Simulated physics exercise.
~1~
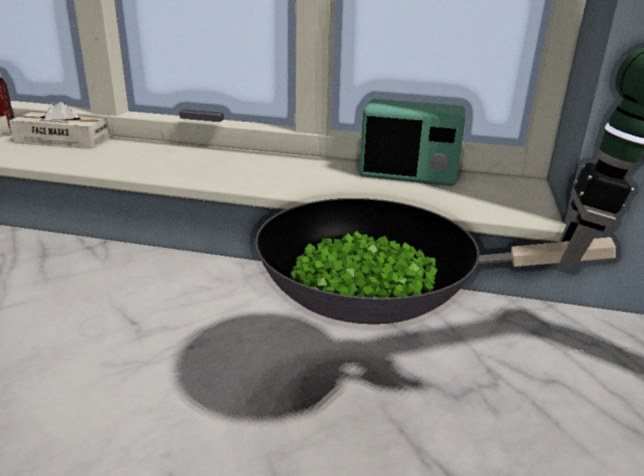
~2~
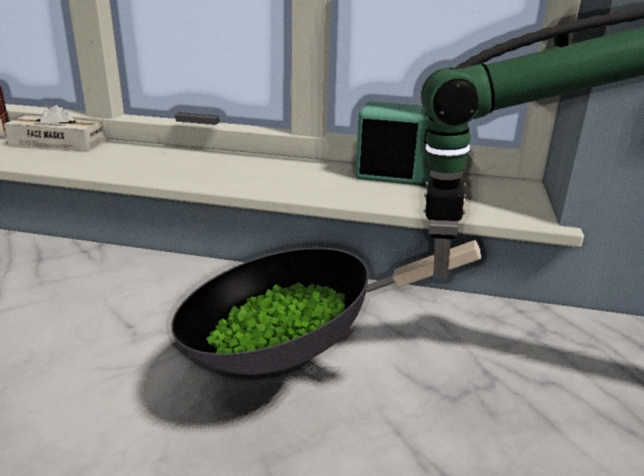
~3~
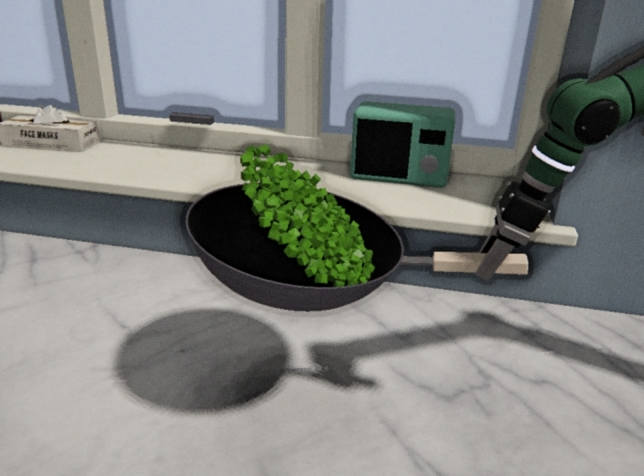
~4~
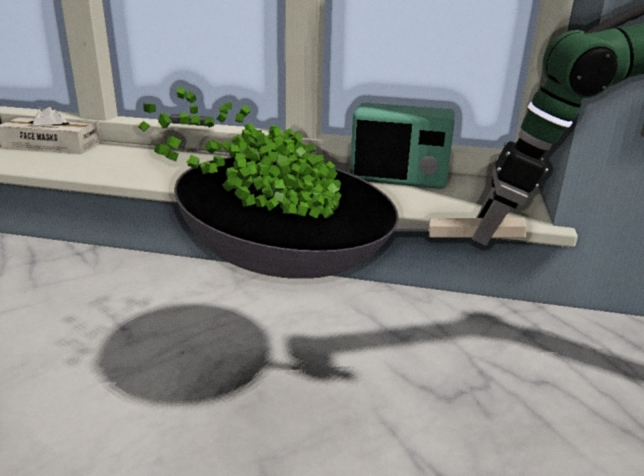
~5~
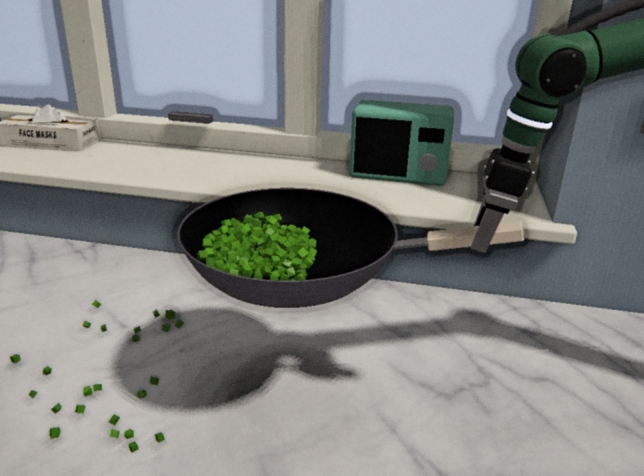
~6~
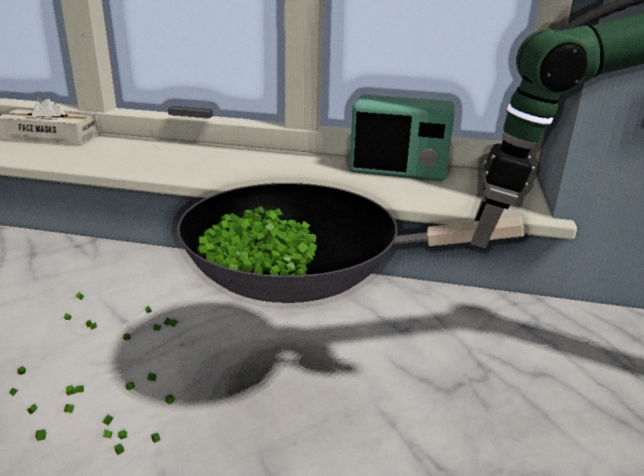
In the video, a green robot arm holds a black frying pan of green vegetable dice over a marble counter, lowers it left, then lifts and tosses the dice. Most land back in the pan, while some scatter on the counter at left, and the pan stays level.
